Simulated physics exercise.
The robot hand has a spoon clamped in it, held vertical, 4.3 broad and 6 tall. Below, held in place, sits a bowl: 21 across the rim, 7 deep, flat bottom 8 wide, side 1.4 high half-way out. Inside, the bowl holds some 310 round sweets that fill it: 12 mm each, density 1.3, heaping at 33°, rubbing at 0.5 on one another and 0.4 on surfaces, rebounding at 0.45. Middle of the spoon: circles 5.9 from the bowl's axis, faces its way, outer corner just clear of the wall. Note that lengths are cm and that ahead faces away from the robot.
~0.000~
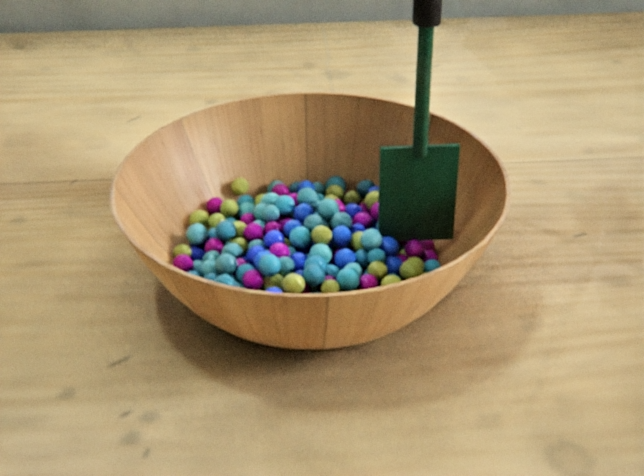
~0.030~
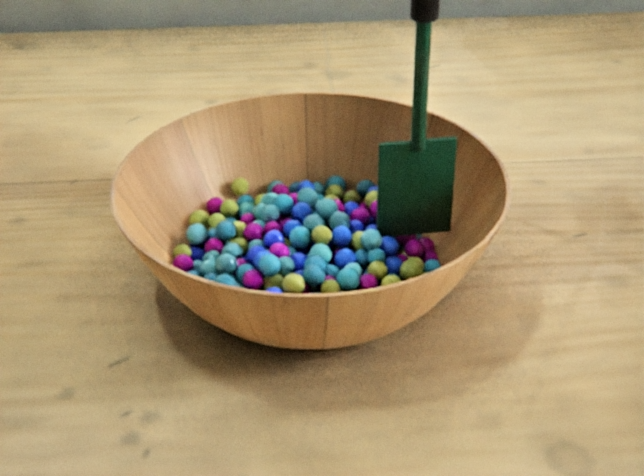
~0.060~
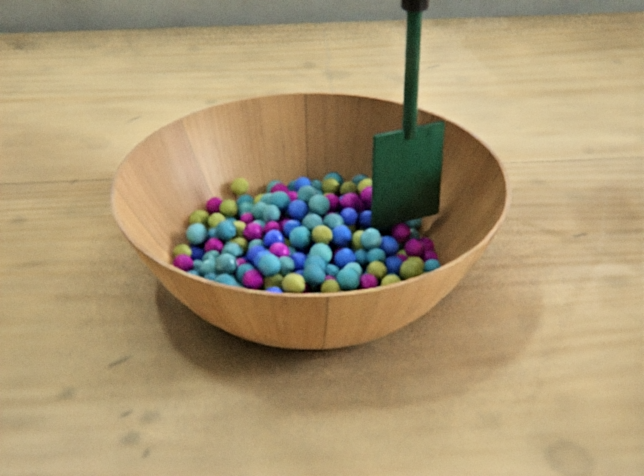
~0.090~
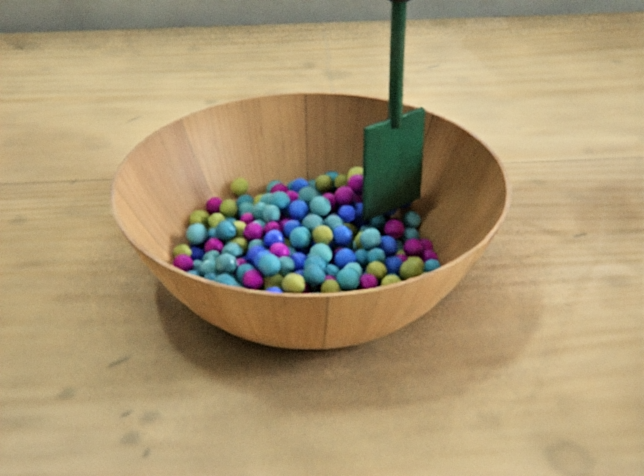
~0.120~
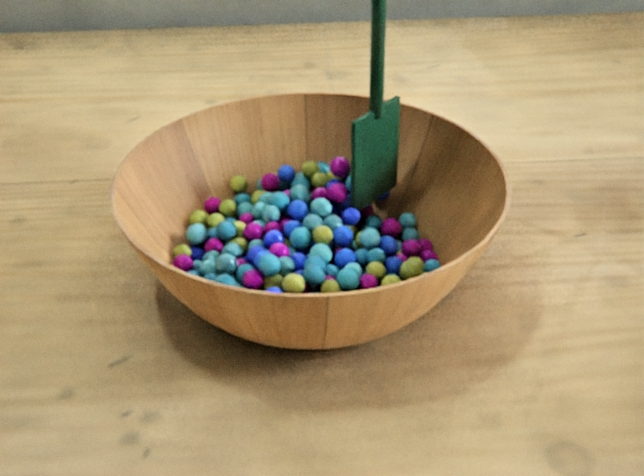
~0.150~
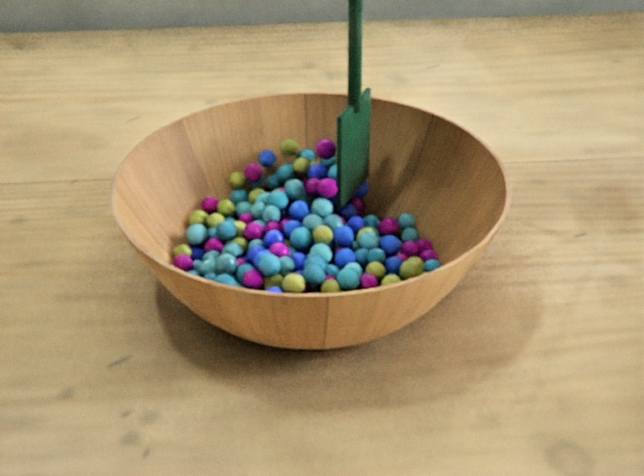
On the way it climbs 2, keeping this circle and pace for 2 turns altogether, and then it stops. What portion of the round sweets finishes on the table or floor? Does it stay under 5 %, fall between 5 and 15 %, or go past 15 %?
It stays under 5 %.
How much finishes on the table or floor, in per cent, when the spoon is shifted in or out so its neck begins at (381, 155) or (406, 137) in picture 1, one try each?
First try about 0 per cent, second try about 0 per cent.
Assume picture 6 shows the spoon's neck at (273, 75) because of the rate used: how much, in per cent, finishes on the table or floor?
Some 10 %.
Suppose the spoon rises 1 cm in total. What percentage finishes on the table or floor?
It comes to some 0 per cent.
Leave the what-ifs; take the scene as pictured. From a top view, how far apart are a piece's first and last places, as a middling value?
Roughly 1 cm, measured level.
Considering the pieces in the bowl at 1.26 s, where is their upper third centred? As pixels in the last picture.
I'd put it close to (323, 253).
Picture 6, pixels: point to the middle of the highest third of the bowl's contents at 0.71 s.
I'd put its middle near (348, 265).
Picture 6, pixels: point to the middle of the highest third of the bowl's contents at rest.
At about (323, 252).
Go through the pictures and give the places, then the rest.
Spoon neck at (421, 121), 0° round; upper third of the load around (305, 241), from x 180 to 430, top at y 185; 313 in the bowl, in the first picture.
Spoon neck at (419, 116), 5° round; upper third of the load around (307, 241), from x 180 to 430, top at y 185, in the second picture.
Spoon neck at (410, 104), 19° round; upper third of the load around (302, 240), from x 180 to 430, top at y 185, in the third picture.
Spoon neck at (396, 93), 33° round; upper third of the load around (301, 240), from x 180 to 430, top at y 175, in the fourth picture.
Spoon neck at (377, 85), 47° round; upper third of the load around (300, 233), from x 180 to 430, top at y 165, in the fifth picture.
Spoon neck at (355, 78), 61° round; upper third of the load around (294, 233), from x 180 to 430, top at y 150; 313 in the bowl, in the sixth picture.
By 0.71 s, 321° round, highest piece 8 above the table; 313 in the bowl.
By 1.26 s, 221° round, highest piece 5 above the table; 313 in the bowl.
By 1.74 s, 0° round, highest piece 4 above the table; 313 in the bowl.
By 2.44 s, 0° round, highest piece 4 above the table; 313 in the bowl.
Final count, 313 in the bowl. That is 0 % on the table or floor.
